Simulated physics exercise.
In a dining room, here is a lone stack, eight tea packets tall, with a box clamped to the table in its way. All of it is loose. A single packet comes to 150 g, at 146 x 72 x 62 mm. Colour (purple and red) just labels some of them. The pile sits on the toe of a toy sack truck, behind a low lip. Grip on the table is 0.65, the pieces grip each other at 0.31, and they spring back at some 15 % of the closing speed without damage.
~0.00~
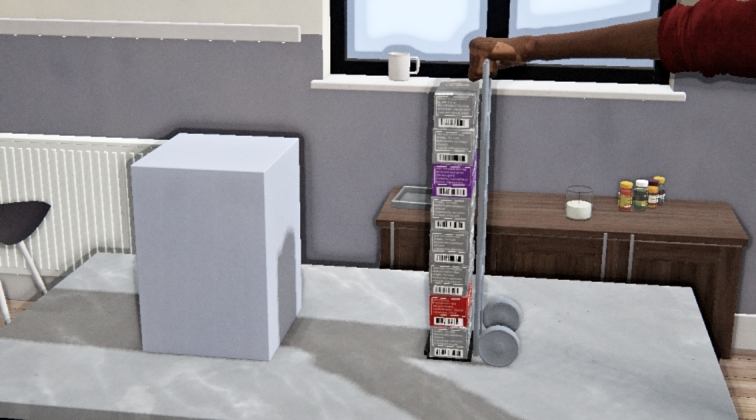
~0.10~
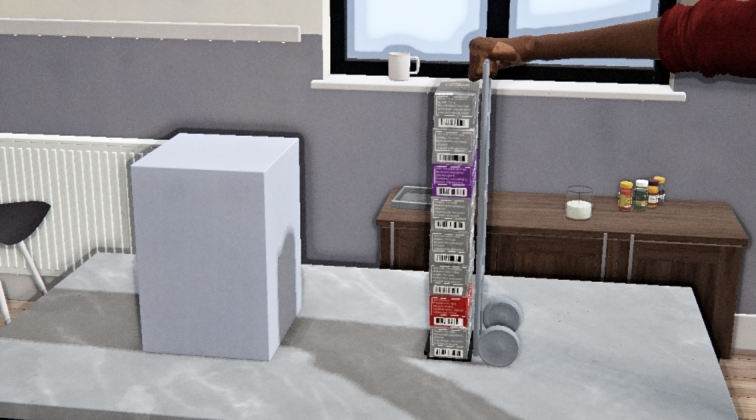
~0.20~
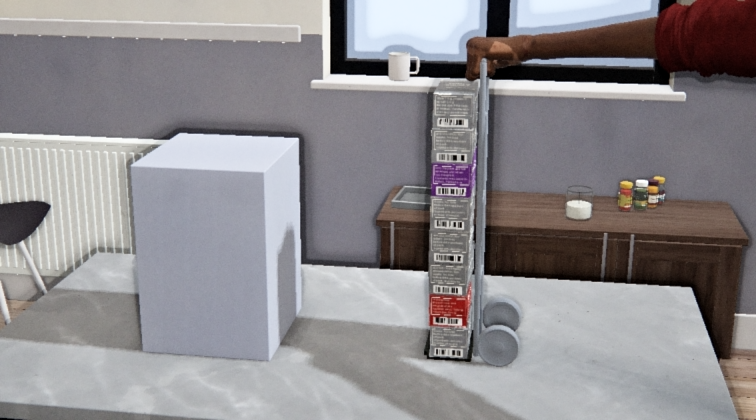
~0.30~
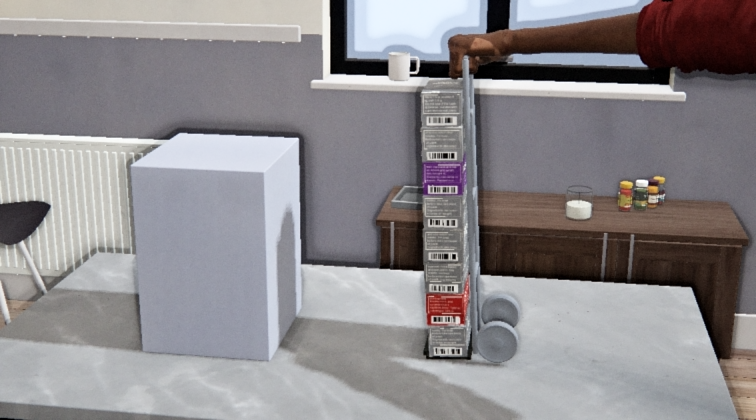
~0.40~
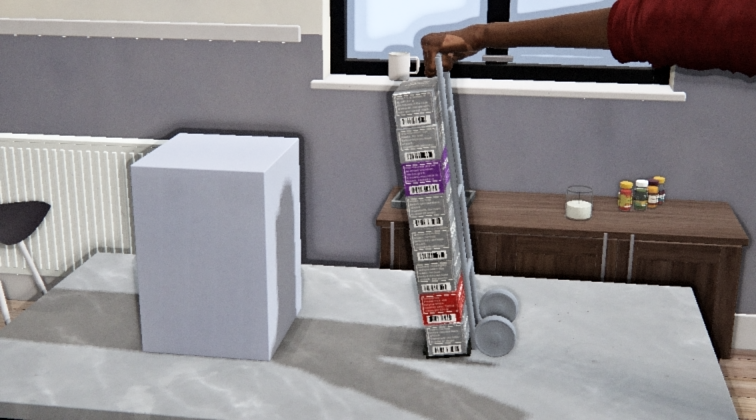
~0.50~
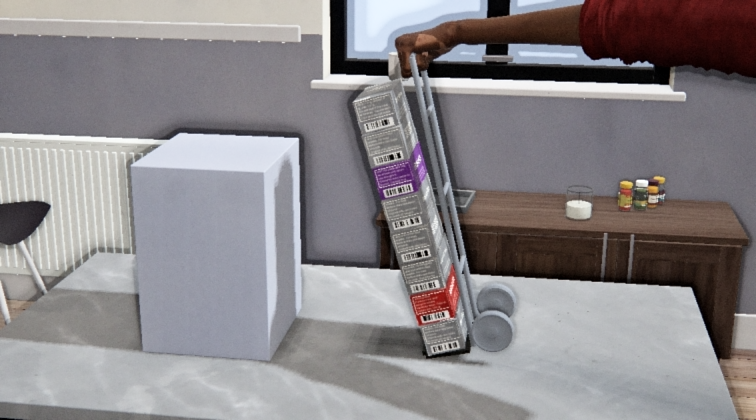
A tall stack of small packets, mostly grey with one purple and one red, stood upright on a toy sack truck, then leaned left toward a pale box as a hand tilted the truck.
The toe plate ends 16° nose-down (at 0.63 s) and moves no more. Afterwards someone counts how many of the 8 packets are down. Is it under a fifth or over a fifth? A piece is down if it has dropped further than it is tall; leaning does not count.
It comes to over a fifth.
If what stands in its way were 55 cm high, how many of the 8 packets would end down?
Then 5.
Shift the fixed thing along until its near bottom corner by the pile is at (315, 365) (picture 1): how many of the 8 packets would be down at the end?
Then 1.
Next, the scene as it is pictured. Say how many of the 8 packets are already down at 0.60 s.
By then 0.
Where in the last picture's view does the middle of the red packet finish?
At about (383, 324).
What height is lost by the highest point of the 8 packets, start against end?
About 31 cm.
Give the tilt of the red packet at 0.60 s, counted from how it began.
Roughly 25°.
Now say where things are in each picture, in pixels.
In the first frame (places mark the middle of the side facing us), truck frame (484, 126) 0° forward; red packet (449, 312); purple packet (452, 181); nothing disturbed.
In the second frame, truck frame (484, 126) 0° forward; purple packet (452, 181).
In the third frame, truck frame (482, 125) 0° forward; purple packet (451, 181).
In the fourth frame, truck frame (467, 122) 4° forward; purple packet (443, 179) shifted 17 mm; red packet (445, 310) shifted 7 mm; steepest lean 4°, the packet at (447, 342); 8 disturbed, none down.
In the fifth frame, truck frame (446, 119) 8° forward; purple packet (423, 179) leaning 8°; red packet (440, 310) leaning 8°; steepest lean 8°, the packet at (446, 341); 8 disturbed, none down.
In the sixth frame, truck frame (425, 118) 13° forward; purple packet (395, 181) leaning 17°; red packet (432, 308) leaning 17°; steepest lean 17°, the packet at (376, 114); 8 disturbed, none down.
After 0.60 s, none of the 8 packets down, 8 disturbed; purple packet leaning 27°, 22 mm lower; red packet leaning 27°.
After 0.82 s, 5 of the 8 packets down; red packet leaning 53°, 25 mm lower; purple packet leaning 52°, 10 cm lower.
After 1.42 s, 7 of the 8 packets down; red packet on its side; purple packet leaning 7°, 17 cm lower.
At rest (2.6 s), 7 of the 8 packets down; red packet on its side; purple packet 18 cm lower. That is 88 per cent. As the last picture would show them, middles, red packet near (383, 324), purple packet near (307, 257).
